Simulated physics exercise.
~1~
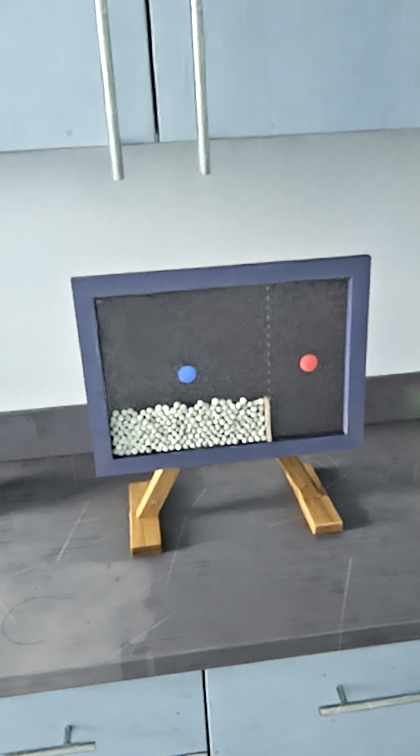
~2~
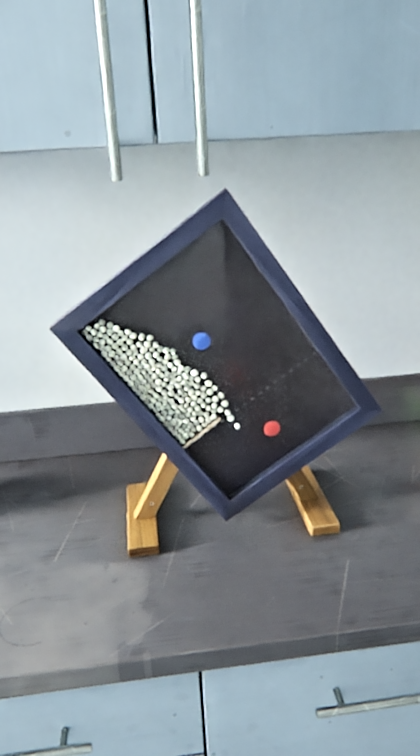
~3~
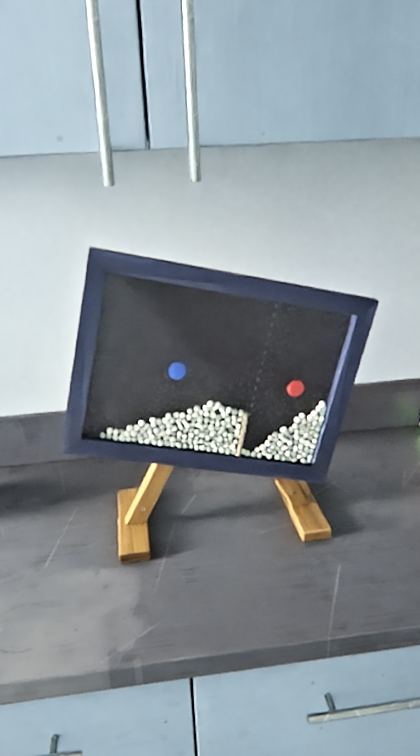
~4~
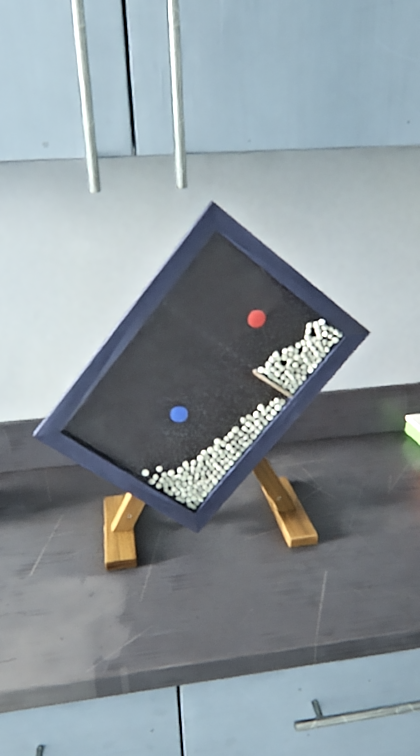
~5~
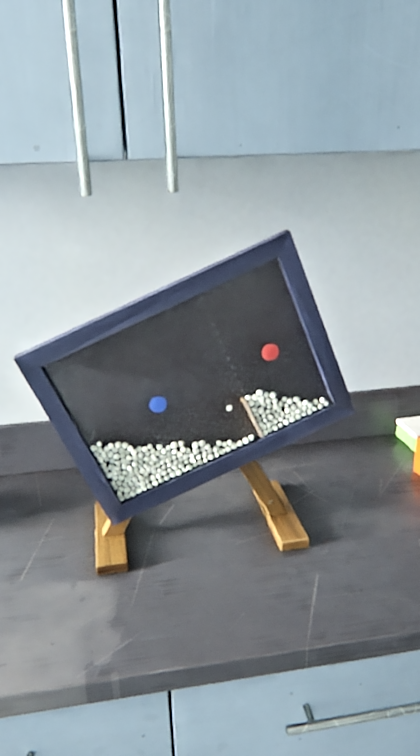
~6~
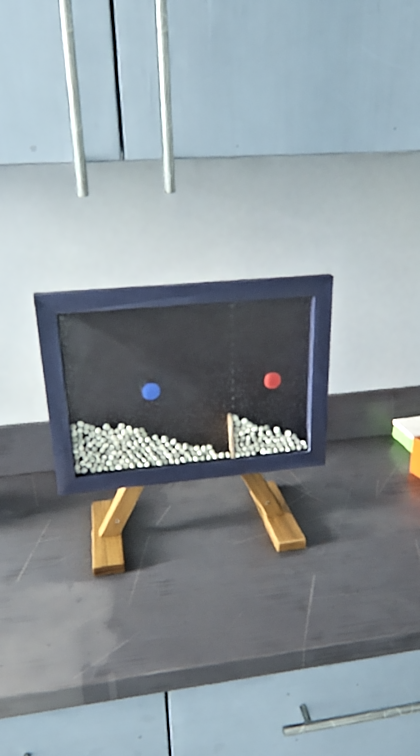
A dark blue framed box with a clear face stands on wooden feet on a grey kitchen counter, seen from in front between pale blue cupboards. Small white balls fill the bottom of its left section, beneath a blue sticker, while the right section, with a red sticker, is empty. The box tips steeply clockwise and balls begin spilling past the low divider. It swings back through a gentler tilt, with balls now on both sides, and leans steeply anticlockwise. Finally it returns to level, with most balls heaped towards the left under blue and a smaller part under red.
